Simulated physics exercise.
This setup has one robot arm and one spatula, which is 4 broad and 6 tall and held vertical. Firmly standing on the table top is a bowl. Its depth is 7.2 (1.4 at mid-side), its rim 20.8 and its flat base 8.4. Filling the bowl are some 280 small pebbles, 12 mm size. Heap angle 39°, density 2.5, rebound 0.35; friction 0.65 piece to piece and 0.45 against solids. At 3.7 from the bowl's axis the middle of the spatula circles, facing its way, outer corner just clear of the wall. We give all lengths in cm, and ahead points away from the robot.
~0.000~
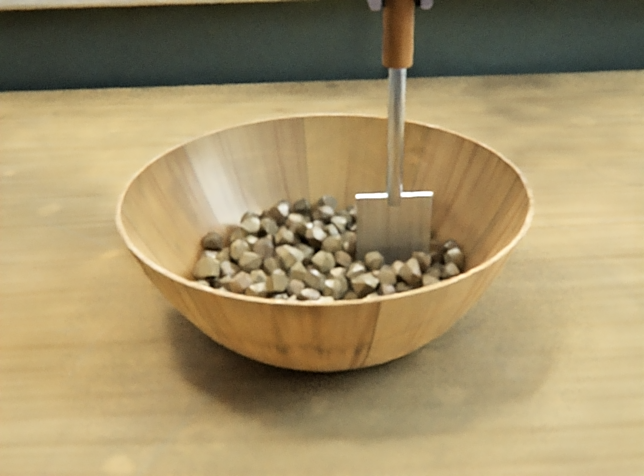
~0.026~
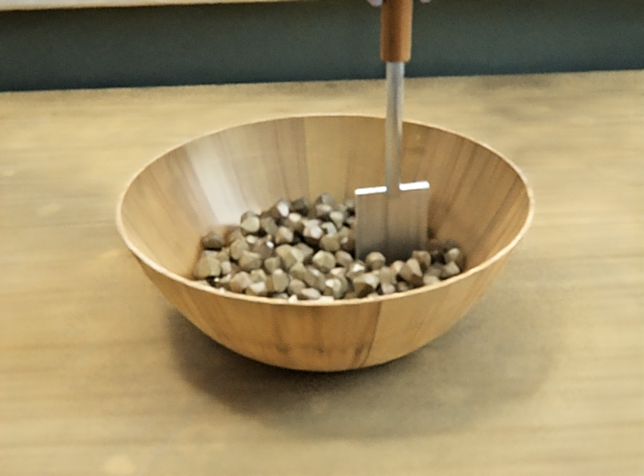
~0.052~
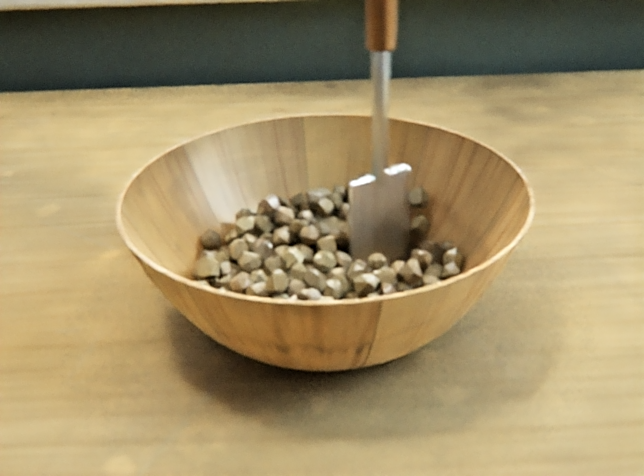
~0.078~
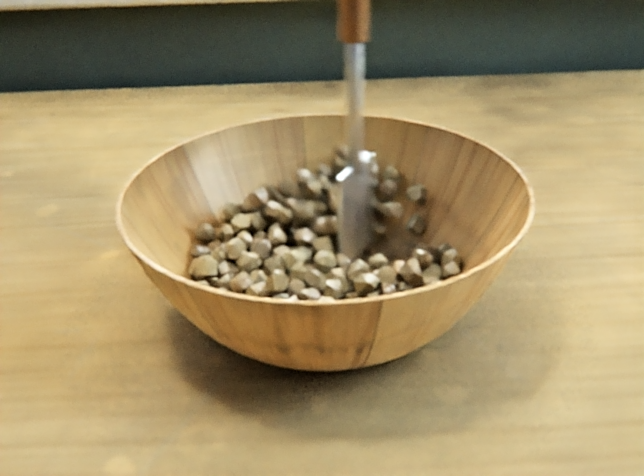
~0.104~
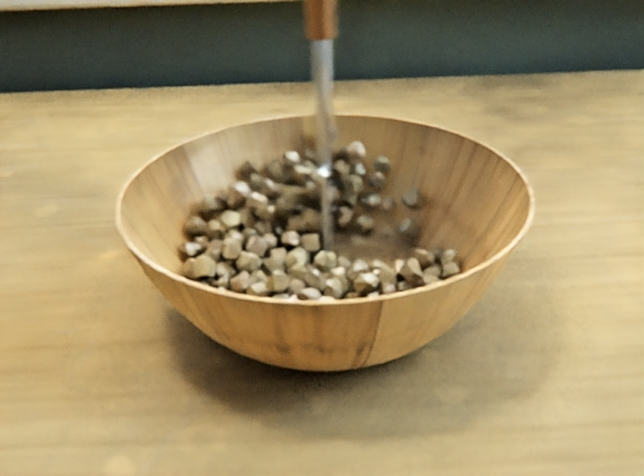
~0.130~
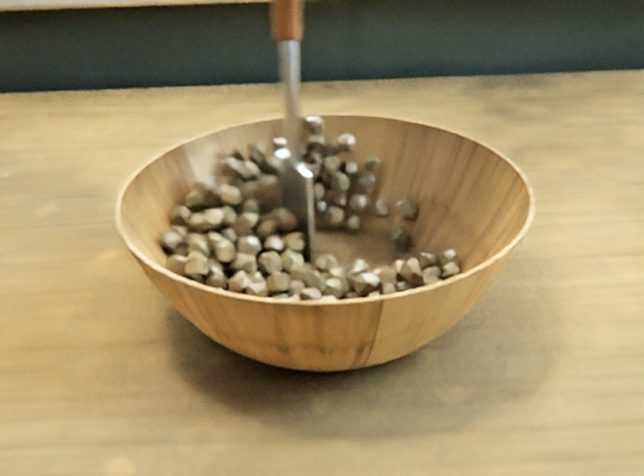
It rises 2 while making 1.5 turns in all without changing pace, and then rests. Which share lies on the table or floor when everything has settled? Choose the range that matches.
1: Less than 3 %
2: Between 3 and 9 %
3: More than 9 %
(2) Between 3 and 9 %.
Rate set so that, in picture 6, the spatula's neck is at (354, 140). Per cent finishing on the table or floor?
Some 0 %.
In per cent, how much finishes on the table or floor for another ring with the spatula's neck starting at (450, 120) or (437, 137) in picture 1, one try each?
0 and 15 per cent.
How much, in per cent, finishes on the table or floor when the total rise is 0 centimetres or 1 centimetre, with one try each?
10 % and 5 %.
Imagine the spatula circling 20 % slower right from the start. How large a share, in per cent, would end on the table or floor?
It would come to around 0 percent.
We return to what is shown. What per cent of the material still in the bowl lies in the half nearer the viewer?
55 %.
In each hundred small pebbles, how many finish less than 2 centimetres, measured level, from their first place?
5 %.
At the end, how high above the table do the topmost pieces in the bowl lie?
The top sits some 6.5 cm up.
After 0.28 s, 277° round, highest piece 10 above the table; 273 in the bowl, 7 in flight or on the tool.
After 0.44 s, 78° round, highest piece 8 above the table; 268 in the bowl, 10 on the table or floor, 2 in flight or on the tool.
After 0.72 s, 180° round, highest piece 8 above the table; 266 in the bowl, 14 on the table or floor.
After 1.42 s, 180° round, highest piece 8 above the table; 266 in the bowl, 14 on the table or floor.
At rest, 266 in the bowl, 14 on the table or floor. That is 5 % on the table or floor.
